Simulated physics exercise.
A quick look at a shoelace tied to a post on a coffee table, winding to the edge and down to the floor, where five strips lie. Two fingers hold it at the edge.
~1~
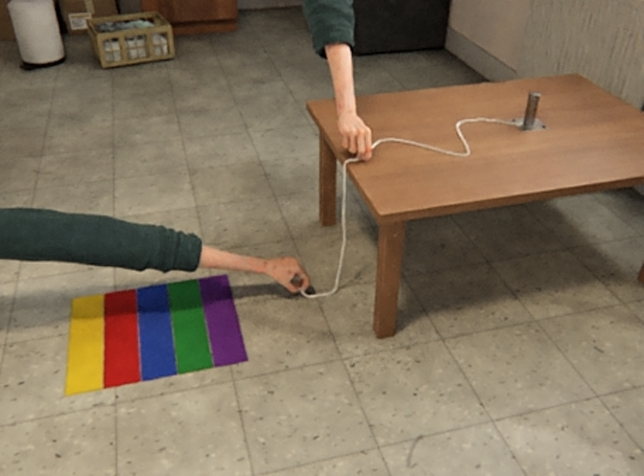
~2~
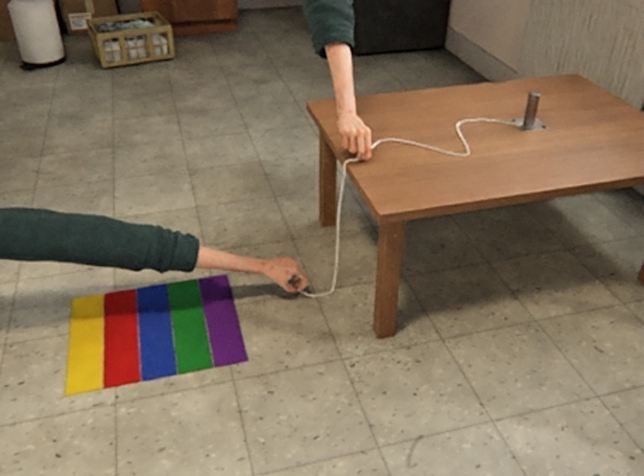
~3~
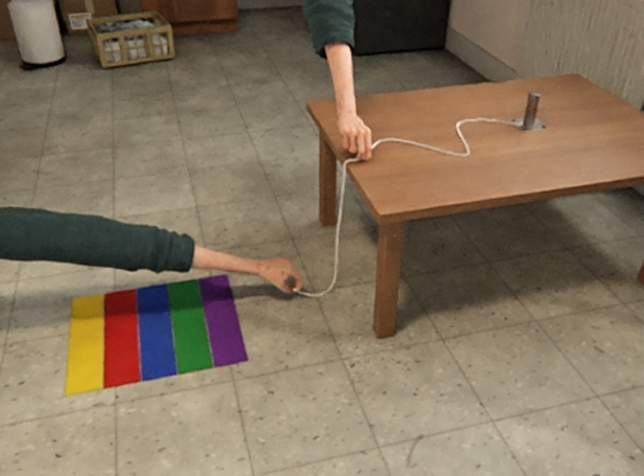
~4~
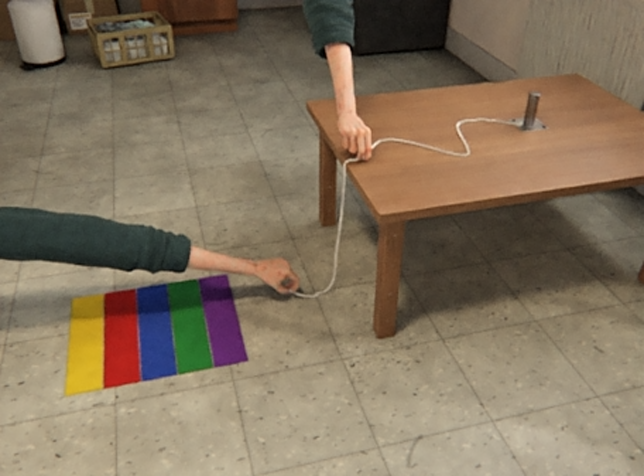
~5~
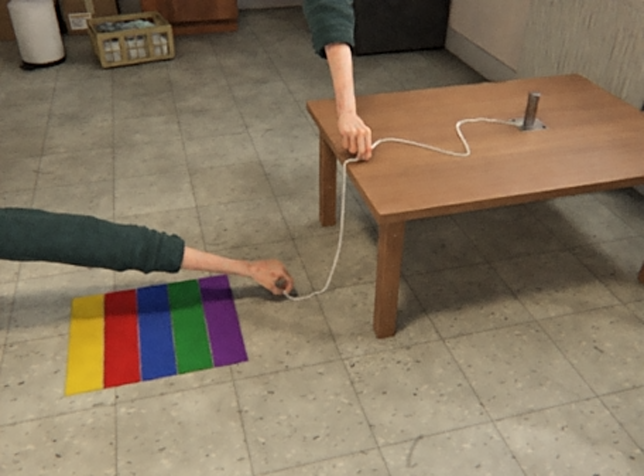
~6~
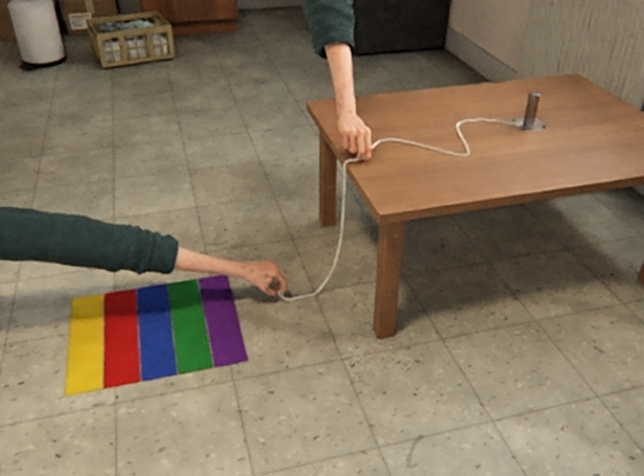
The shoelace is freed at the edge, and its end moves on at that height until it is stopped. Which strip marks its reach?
Over yellow.
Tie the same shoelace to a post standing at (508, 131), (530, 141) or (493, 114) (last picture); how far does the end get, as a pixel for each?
About (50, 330), (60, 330) and (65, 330).
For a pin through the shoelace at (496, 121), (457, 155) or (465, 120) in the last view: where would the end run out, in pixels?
The places are (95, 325), (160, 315) and (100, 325).
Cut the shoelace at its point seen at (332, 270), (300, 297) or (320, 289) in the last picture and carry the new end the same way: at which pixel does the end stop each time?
In that order: (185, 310), (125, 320) and (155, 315).
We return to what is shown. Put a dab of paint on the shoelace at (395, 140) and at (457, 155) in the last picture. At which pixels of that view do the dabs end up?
About (330, 169), and the other about (390, 149).
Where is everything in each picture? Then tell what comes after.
The first picture shows end (300, 289); purple (228, 346); green (193, 353); blue (158, 359); red (122, 366); yellow (85, 373).
The second picture shows end (298, 289); shoelace through (486, 120) (464, 142) (420, 145) (367, 156) (339, 212) (336, 275).
The third picture shows end (294, 290).
The fourth picture shows end (291, 290); shoelace through (486, 120) (464, 142) (420, 145) (367, 156) (342, 212) (335, 275).
The fifth picture shows end (284, 292).
The sixth picture shows end (278, 293); shoelace through (486, 120) (464, 142) (420, 145) (367, 156) (343, 212) (330, 275).
Soon after, end near (150, 314); over blue.
After that, end near (110, 321); over red.
At the stop, end near (85, 325); over yellow. The end stops over the yellow strip.
